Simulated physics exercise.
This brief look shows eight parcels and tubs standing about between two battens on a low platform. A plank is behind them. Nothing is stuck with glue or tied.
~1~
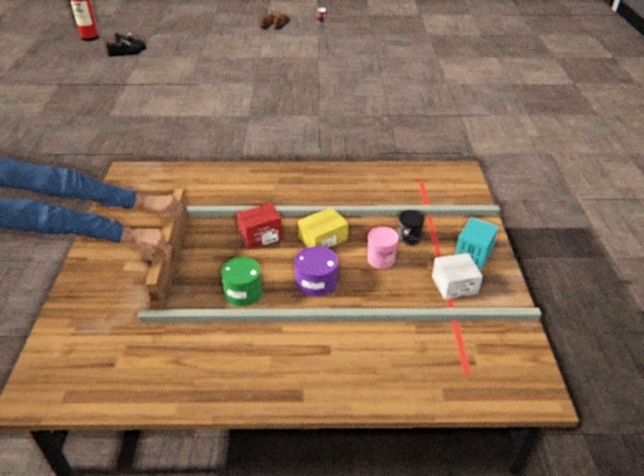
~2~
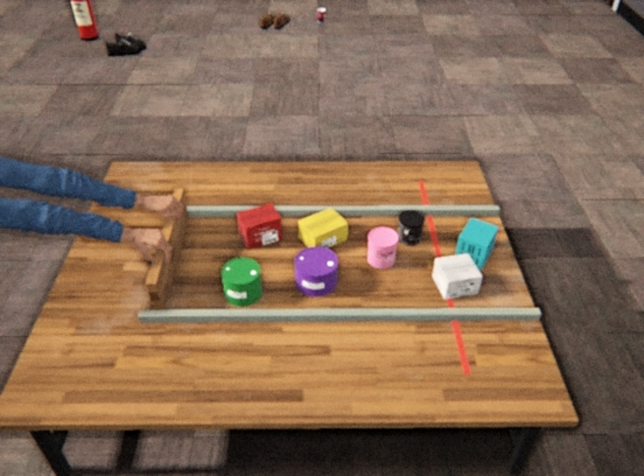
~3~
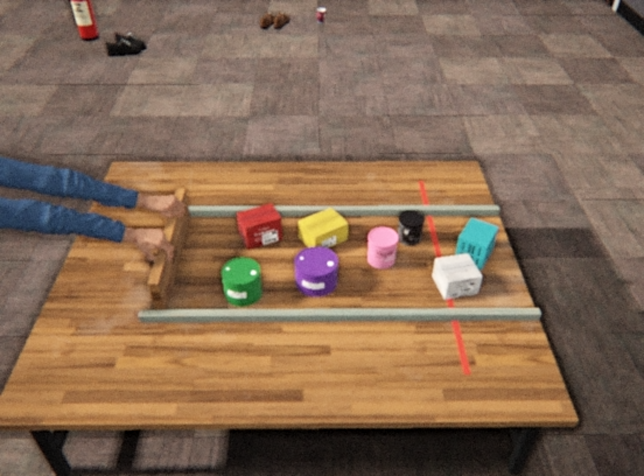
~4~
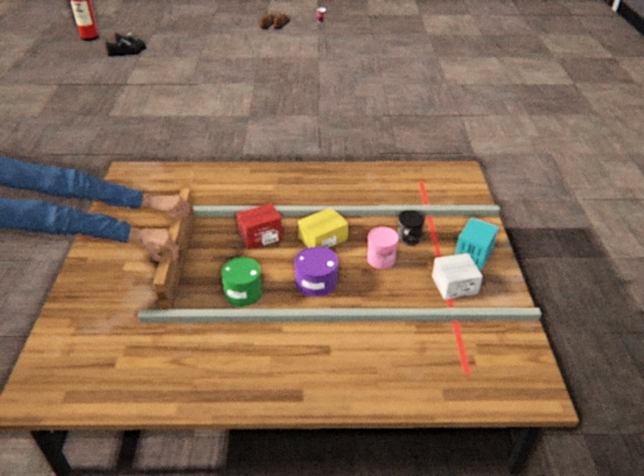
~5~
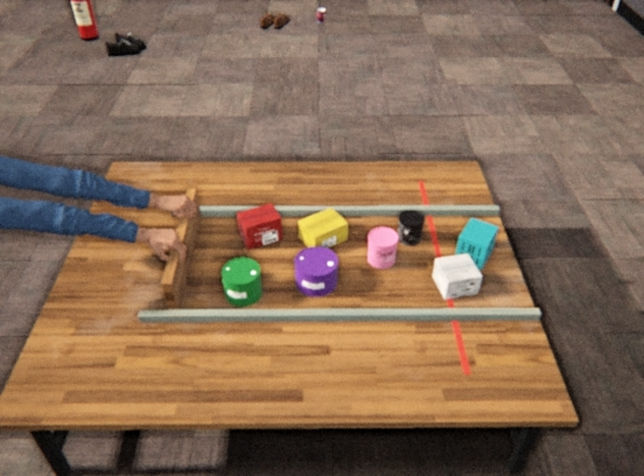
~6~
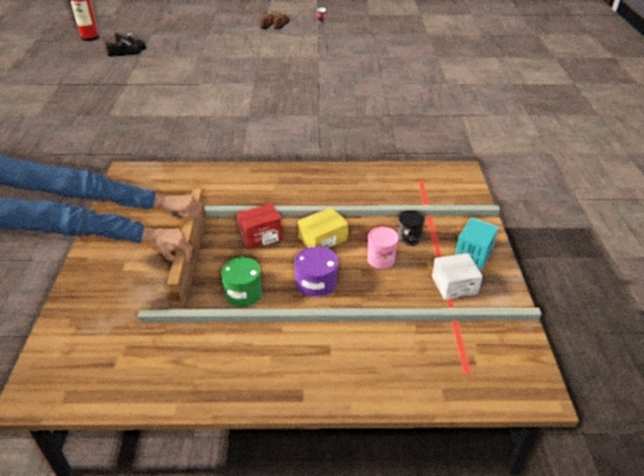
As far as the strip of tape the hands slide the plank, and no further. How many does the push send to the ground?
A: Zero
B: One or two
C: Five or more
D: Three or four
B.
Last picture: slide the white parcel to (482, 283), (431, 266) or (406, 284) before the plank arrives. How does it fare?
At the three spots, the white parcel keeps its place, keeps its place and keeps its place.
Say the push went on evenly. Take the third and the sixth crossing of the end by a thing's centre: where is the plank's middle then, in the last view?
First around (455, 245), then around (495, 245).
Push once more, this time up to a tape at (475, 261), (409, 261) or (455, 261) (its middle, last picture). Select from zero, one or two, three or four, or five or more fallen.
One after the other, the answers are at least five; not one; 1 or 2.
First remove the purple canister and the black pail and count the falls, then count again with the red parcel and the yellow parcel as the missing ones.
Result: 0 in the first case, with 0 in the second.
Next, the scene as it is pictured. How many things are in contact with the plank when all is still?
Contact count: 3.
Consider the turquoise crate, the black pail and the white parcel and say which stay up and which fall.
Final state - turquoise crate: Fallen off, black pail: Fallen off, white parcel: Still there.
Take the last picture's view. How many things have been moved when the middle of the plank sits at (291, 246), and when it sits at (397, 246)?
At the one place 4, at the other 8.
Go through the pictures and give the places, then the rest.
The first frame shows turquoise crate (476, 244); white parcel (457, 276); black pail (411, 228); plank (170, 247); tape (440, 261).
The second frame shows white parcel (457, 276); plank (170, 247).
The third frame shows black pail (411, 228); pink pail (382, 248).
The fourth frame shows turquoise crate (476, 244); purple canister (316, 271).
The fifth frame shows white parcel (457, 276); red parcel (260, 226).
The sixth frame shows turquoise crate (476, 244); white parcel (457, 276); black pail (411, 228); plank (189, 247); tape (440, 261).
Early on, none off yet; turquoise crate at rest near (476, 244); white parcel at rest near (457, 276); black pail at rest near (411, 228).
Finally, the number that fall off is one or two; lost, black pail and turquoise crate.
